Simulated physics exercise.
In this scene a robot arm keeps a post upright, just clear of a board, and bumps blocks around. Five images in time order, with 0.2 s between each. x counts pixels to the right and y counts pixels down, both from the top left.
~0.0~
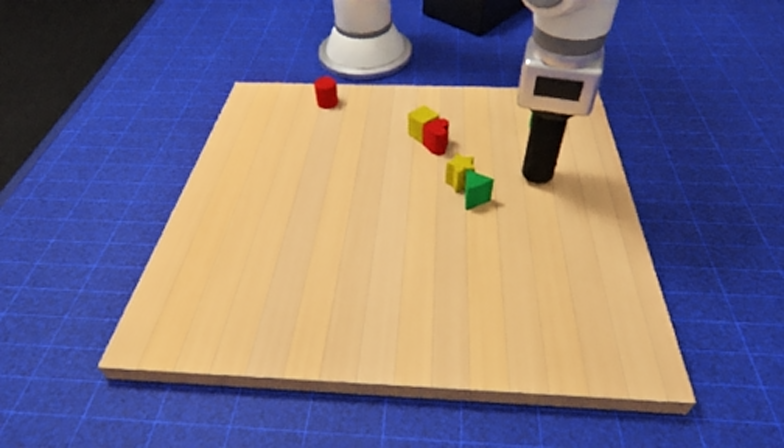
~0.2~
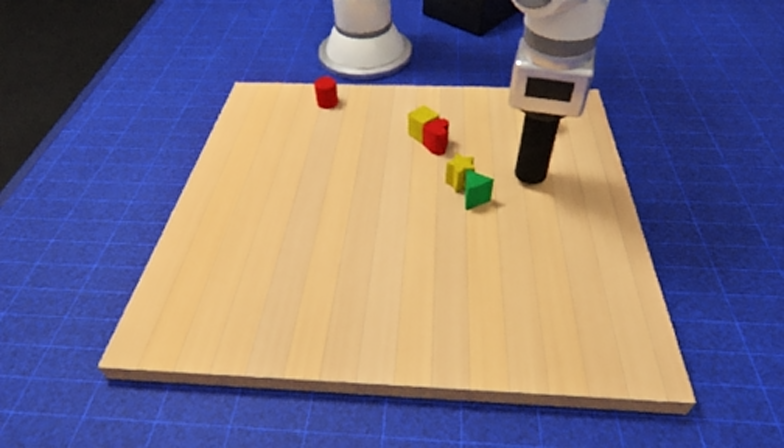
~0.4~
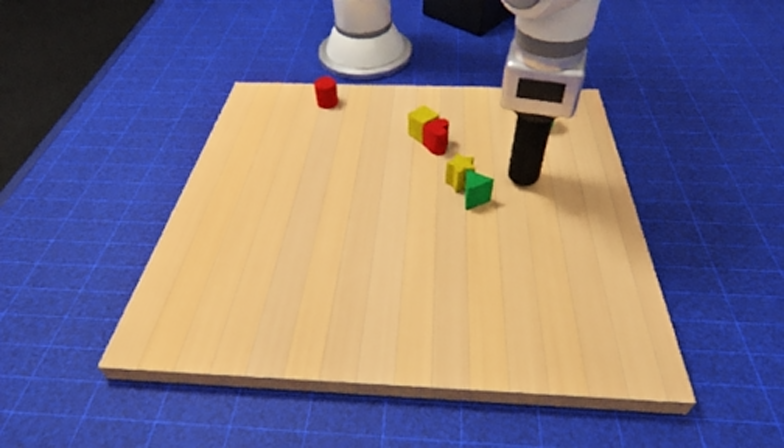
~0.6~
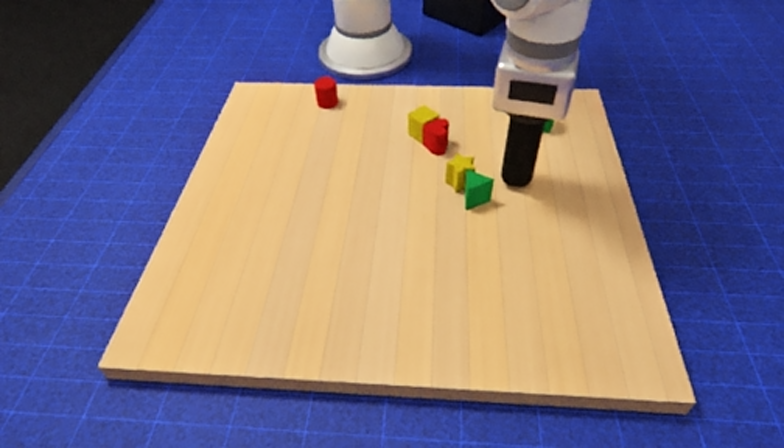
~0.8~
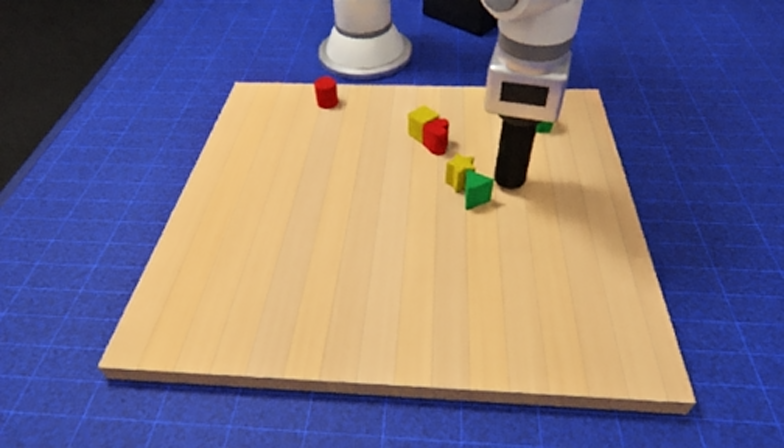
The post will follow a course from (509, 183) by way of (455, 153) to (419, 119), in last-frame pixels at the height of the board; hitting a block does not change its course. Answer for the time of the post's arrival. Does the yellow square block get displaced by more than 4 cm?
Short answer: Yes.
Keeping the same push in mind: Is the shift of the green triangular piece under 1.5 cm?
I believe so.
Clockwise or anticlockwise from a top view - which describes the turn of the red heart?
Rotates counter-clockwise.
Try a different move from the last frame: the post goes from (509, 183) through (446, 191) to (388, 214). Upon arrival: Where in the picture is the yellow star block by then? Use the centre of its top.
I'd expect the centre of its top face to be at (404, 163).
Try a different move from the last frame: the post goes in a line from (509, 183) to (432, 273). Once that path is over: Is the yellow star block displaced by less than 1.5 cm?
Yes, that is how it ends up.
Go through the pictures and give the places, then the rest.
Post's lower end (538, 173); yellow square block (423, 114); red heart (438, 126); yellow star block (462, 162); green triangular piece (477, 179), in the first frame.
Post (530, 174); blocks still, in the second frame.
Post (523, 175); blocks still, in the third frame.
Post (517, 176); blocks still, in the fourth frame.
Post (510, 178); yellow square block (423, 114); red heart (438, 126); yellow star block (462, 162); green triangular piece (477, 179), in the fifth frame.
On the path given first. One third of the way, post (469, 160); yellow star block (457, 161), turned 35° anticlockwise.
Two thirds of the way, post (443, 136); yellow square block (411, 106), turned 20° clockwise; red heart (419, 120); yellow star block (457, 161), turned 35° anticlockwise.
At the end, post (419, 114); yellow square block (392, 99), turned 30° anticlockwise; red heart (413, 119), turned 45° anticlockwise; yellow star block (457, 161), turned 35° anticlockwise; green triangular piece still.
